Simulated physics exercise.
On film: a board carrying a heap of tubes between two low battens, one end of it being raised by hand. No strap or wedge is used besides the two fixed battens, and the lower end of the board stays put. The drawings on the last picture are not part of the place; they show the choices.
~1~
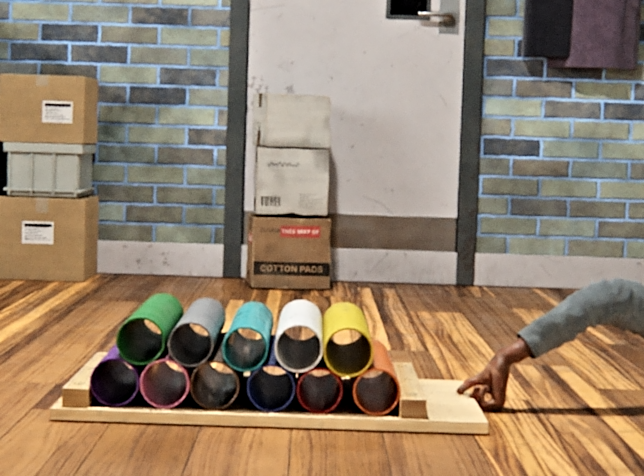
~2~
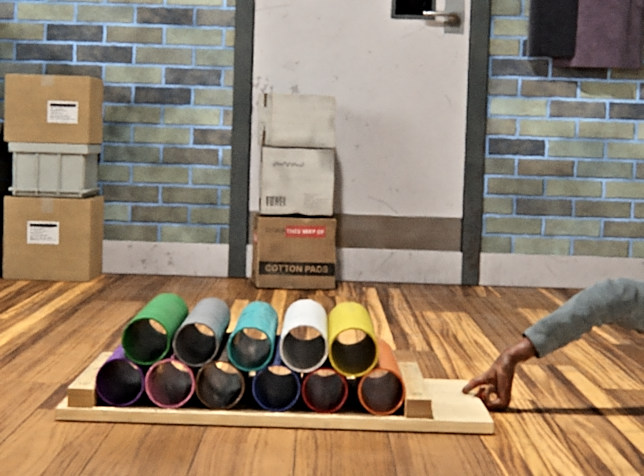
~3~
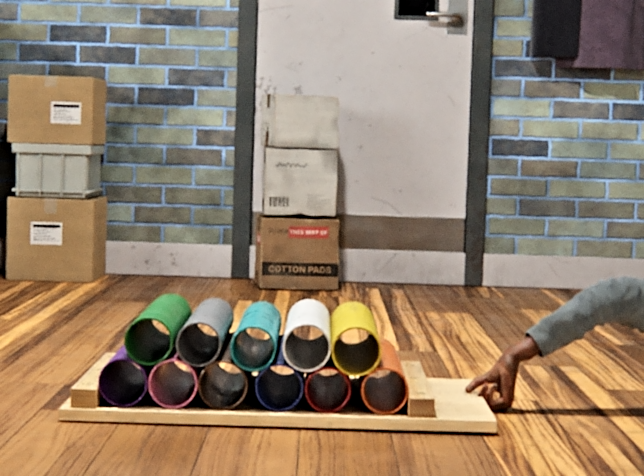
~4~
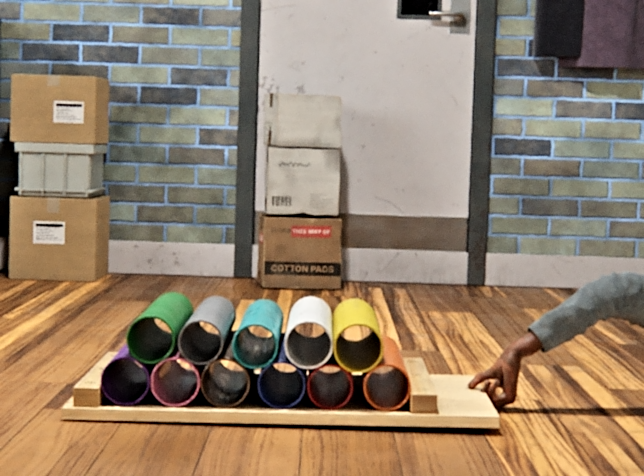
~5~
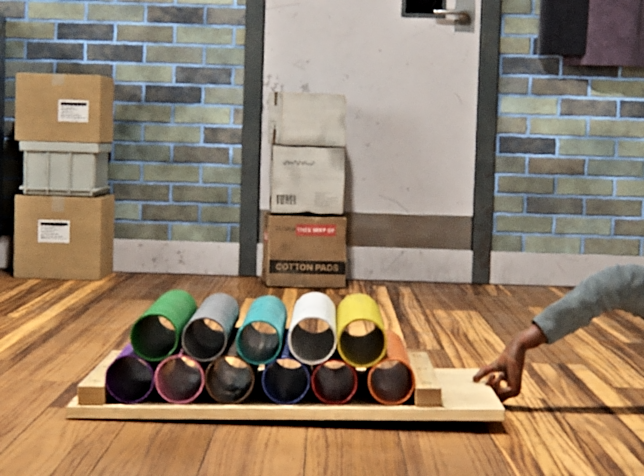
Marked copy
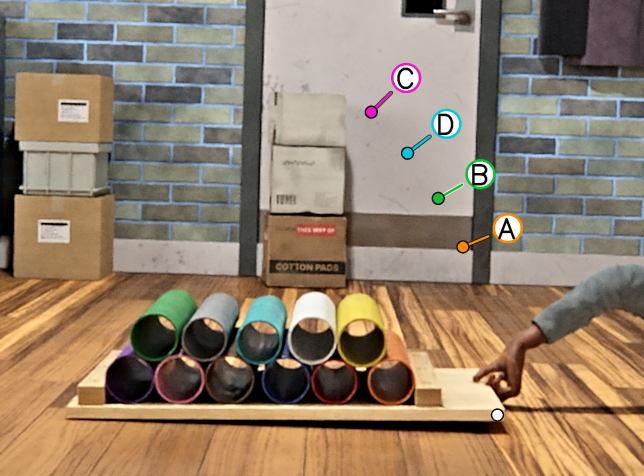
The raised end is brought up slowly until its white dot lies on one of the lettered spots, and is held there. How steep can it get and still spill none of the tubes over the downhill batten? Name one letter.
Stop at A.
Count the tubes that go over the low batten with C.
With C, five.
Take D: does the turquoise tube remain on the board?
No.
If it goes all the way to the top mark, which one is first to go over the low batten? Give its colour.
The green one.
On the marked copy, A at (463, 247); B at (438, 198); C at (371, 112); D at (408, 153); the white dot at (498, 415).
Following A. Soon after the start, board at 16°.
Later, board at 25°.
In the end, board at 25°, none over the low batten.
As for the rest, B five over the low batten; C five over the low batten; D five over the low batten.
